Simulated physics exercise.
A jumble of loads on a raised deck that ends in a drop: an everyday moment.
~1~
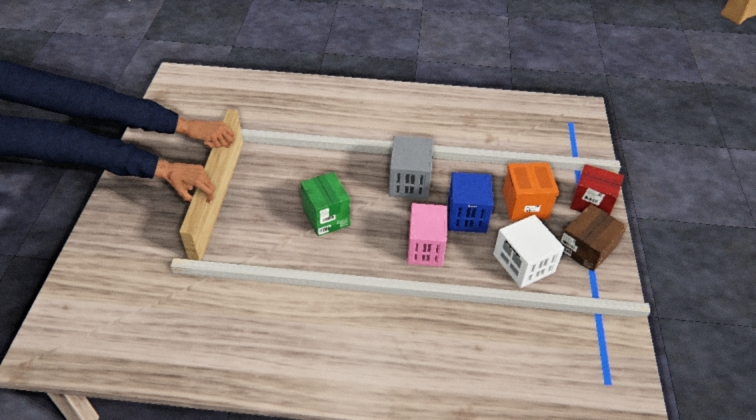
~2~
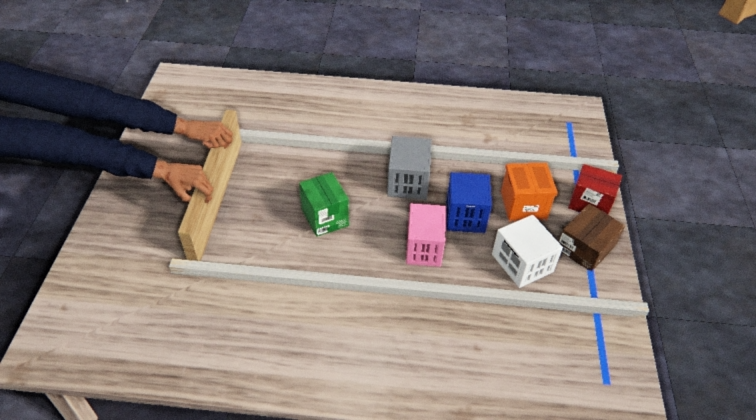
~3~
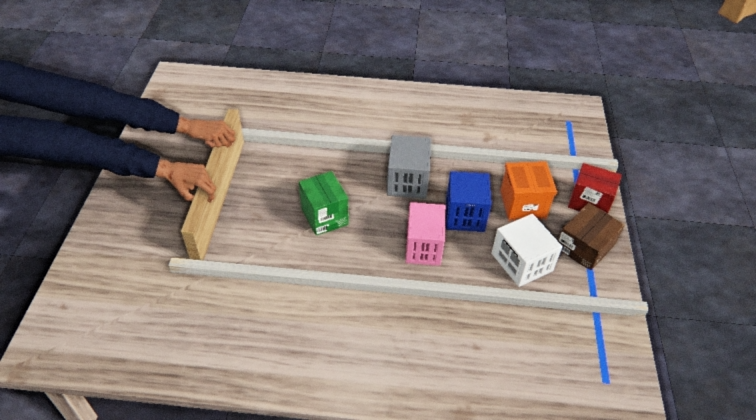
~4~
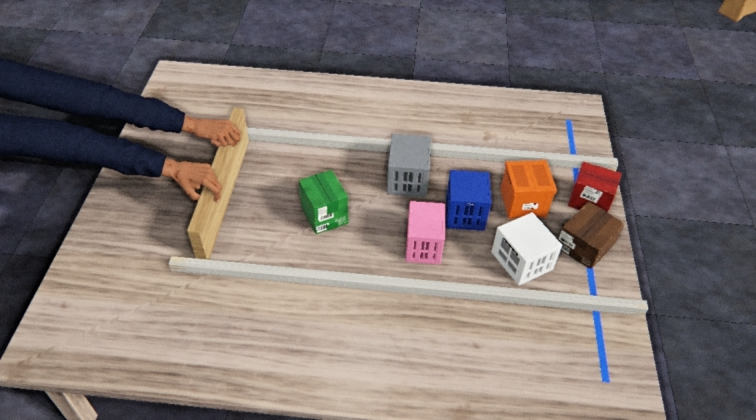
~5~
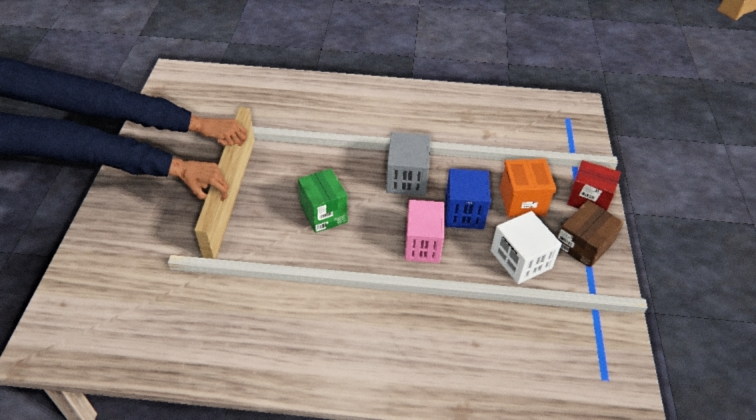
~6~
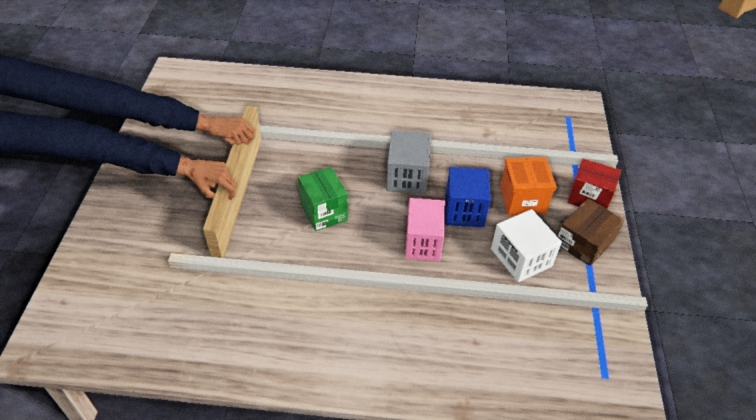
On a wooden tabletop, two hands slowly slide a plank slightly right between pale rails, while colourful crates and parcels stay still.
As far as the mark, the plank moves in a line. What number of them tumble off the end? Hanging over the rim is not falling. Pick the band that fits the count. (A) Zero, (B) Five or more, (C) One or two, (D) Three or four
B.
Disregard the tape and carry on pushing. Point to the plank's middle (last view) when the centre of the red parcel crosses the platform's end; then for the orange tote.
Red parcel over the end: About (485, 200). Orange tote over the end: About (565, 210).
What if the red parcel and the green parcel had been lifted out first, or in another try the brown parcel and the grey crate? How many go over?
Try 1: 4; try 2: 3.
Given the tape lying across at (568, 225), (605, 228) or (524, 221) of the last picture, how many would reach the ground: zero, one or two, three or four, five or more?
In the order of the places given: Three to four; more than four; 1 or 2.
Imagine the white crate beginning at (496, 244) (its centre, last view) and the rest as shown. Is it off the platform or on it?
In that case it leaves the top.
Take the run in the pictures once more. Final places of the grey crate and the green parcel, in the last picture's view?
About (603, 179), and the other about (610, 231).
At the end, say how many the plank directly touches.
Contact count: 2.
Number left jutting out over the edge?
You'd get 0.
Early on, none off yet; red parcel at rest near (594, 187); brown parcel at rest near (589, 232); orange tote at rest near (526, 187).
A while later, none off yet; red parcel at rest near (594, 187); brown parcel at rest near (589, 232); orange tote travelled a little near (531, 187).
Further along, one off so far; red parcel in the air near (639, 218); brown parcel leaning a little near (647, 237); orange tote travelled well along near (599, 182).
Finally, the number that fall off is five or more; lost, pink crate, blue crate, white crate, orange tote, brown parcel and red parcel.
